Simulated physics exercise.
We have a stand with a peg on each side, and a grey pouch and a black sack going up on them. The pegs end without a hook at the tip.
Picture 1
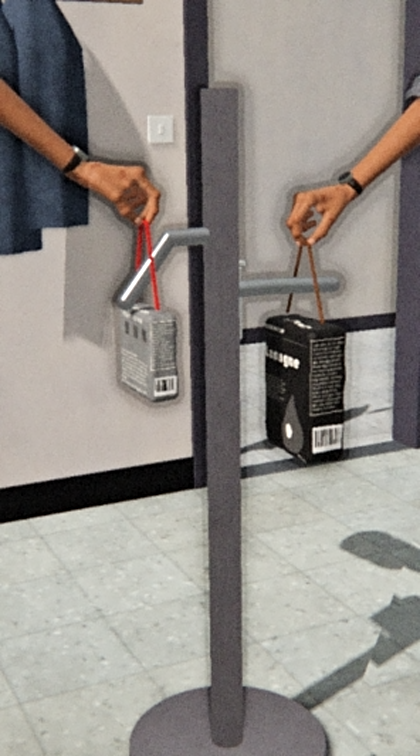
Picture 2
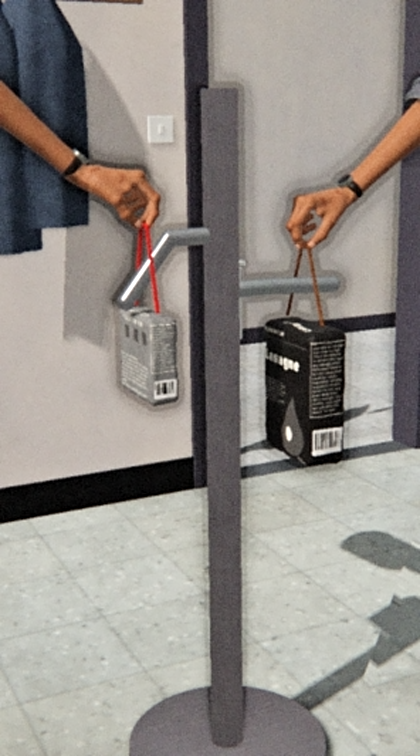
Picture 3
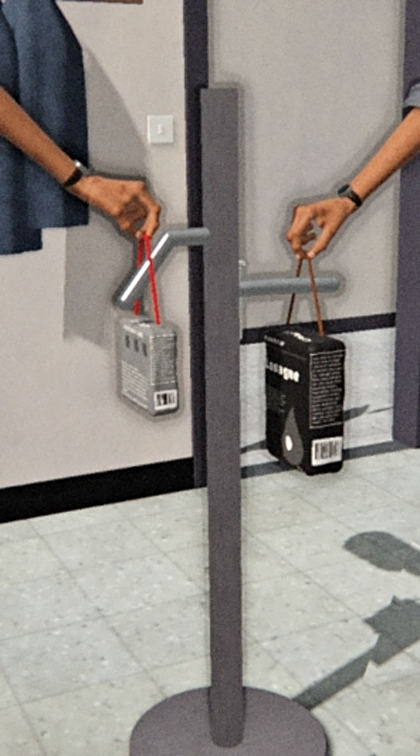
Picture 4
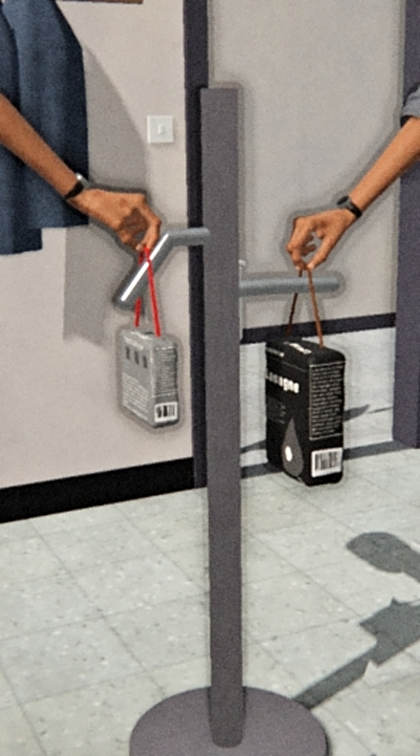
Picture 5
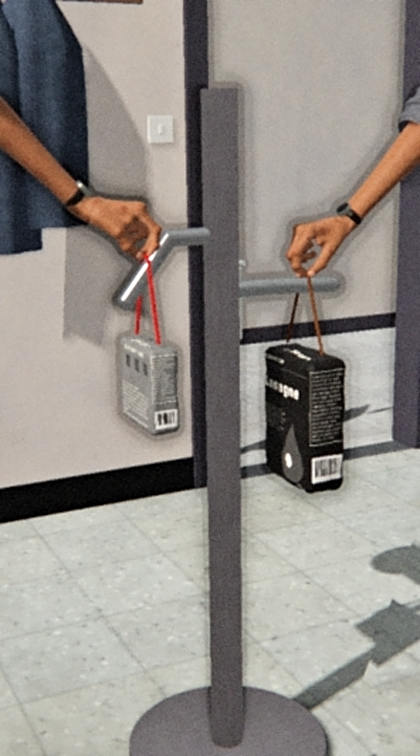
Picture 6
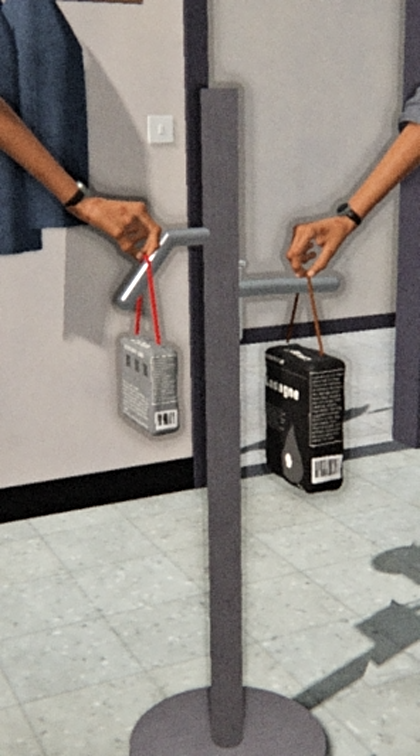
A grey pouch and a black sack, each held by its string in one hand, moved down slightly together beside the pegs on either side of a stand, then stayed almost still.
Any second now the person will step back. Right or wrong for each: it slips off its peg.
Grey pouch: Right; black sack: Wrong.
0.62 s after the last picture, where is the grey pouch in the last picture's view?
(218, 736).
Then, 0.34 s on from there, grey pouch falling near (154, 577); black sack still up near (305, 419).
Then, 0.62 s on from there, grey pouch on the floor near (218, 736); black sack still up near (308, 420).
In the end, grey pouch on the floor; black sack still up near (308, 420). The grey pouch slips off its peg and the black sack holds on.
